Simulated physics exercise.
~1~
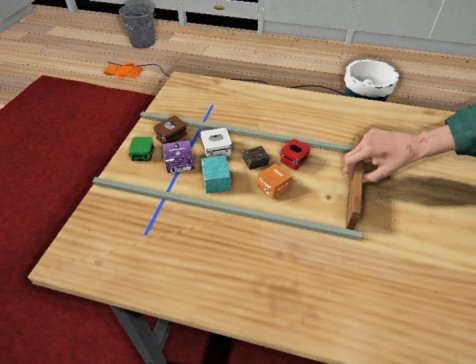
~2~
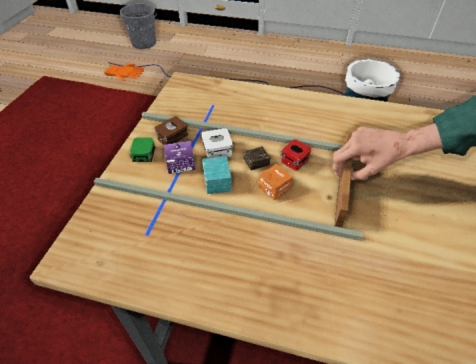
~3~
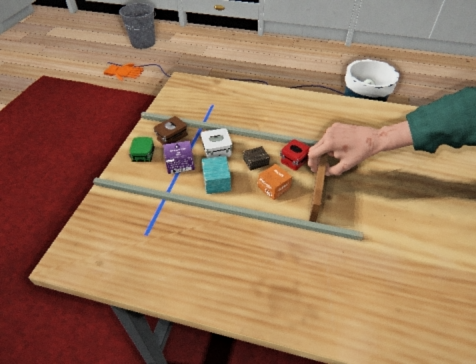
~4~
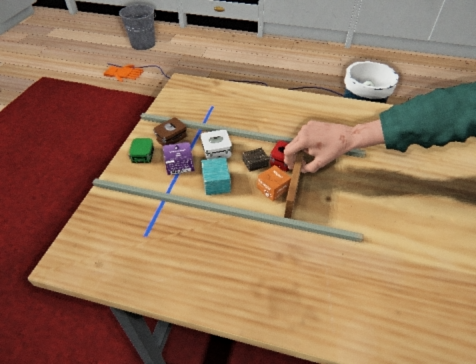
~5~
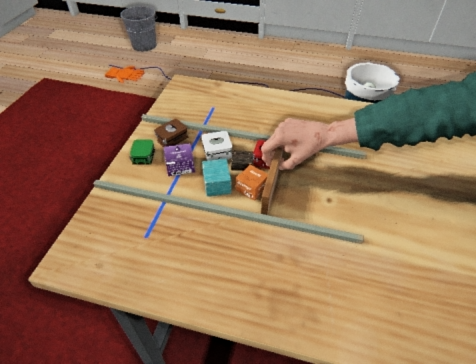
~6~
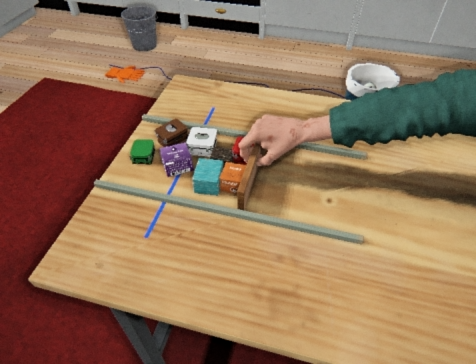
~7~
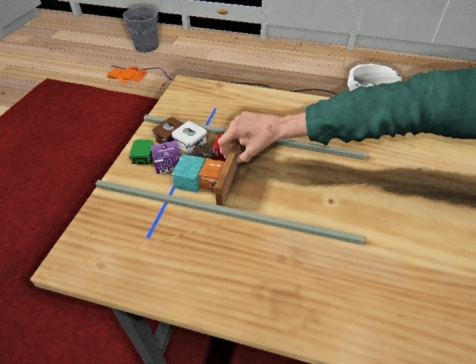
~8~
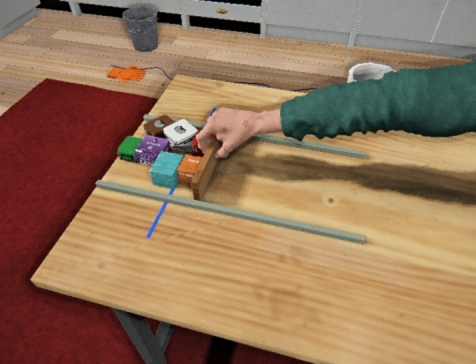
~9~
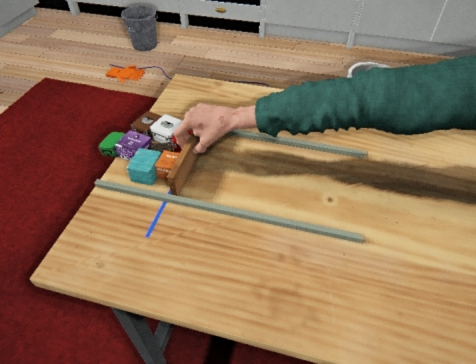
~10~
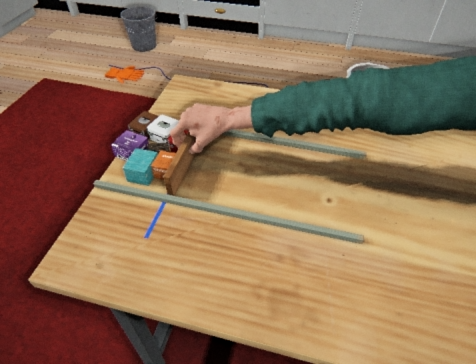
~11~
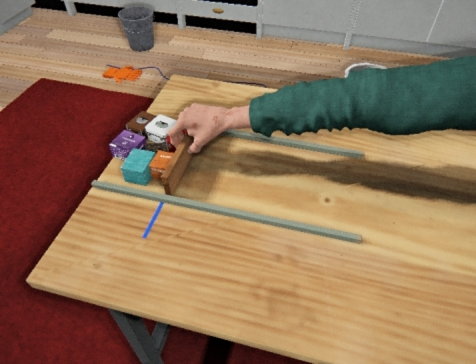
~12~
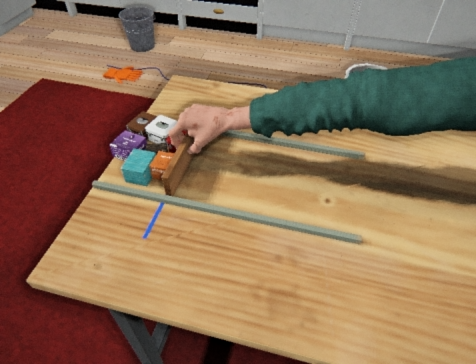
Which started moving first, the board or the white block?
The board started moving first, pushed left by the hand, and the white block only began to shift later, once the board had gathered up other blocks.
On a wooden table, a hand in a green sleeve pushed a board steadily left between two rails, gathering a scatter of small colorful blocks and sweeping them toward the edge, until the green one dropped out of sight and the board stopped.
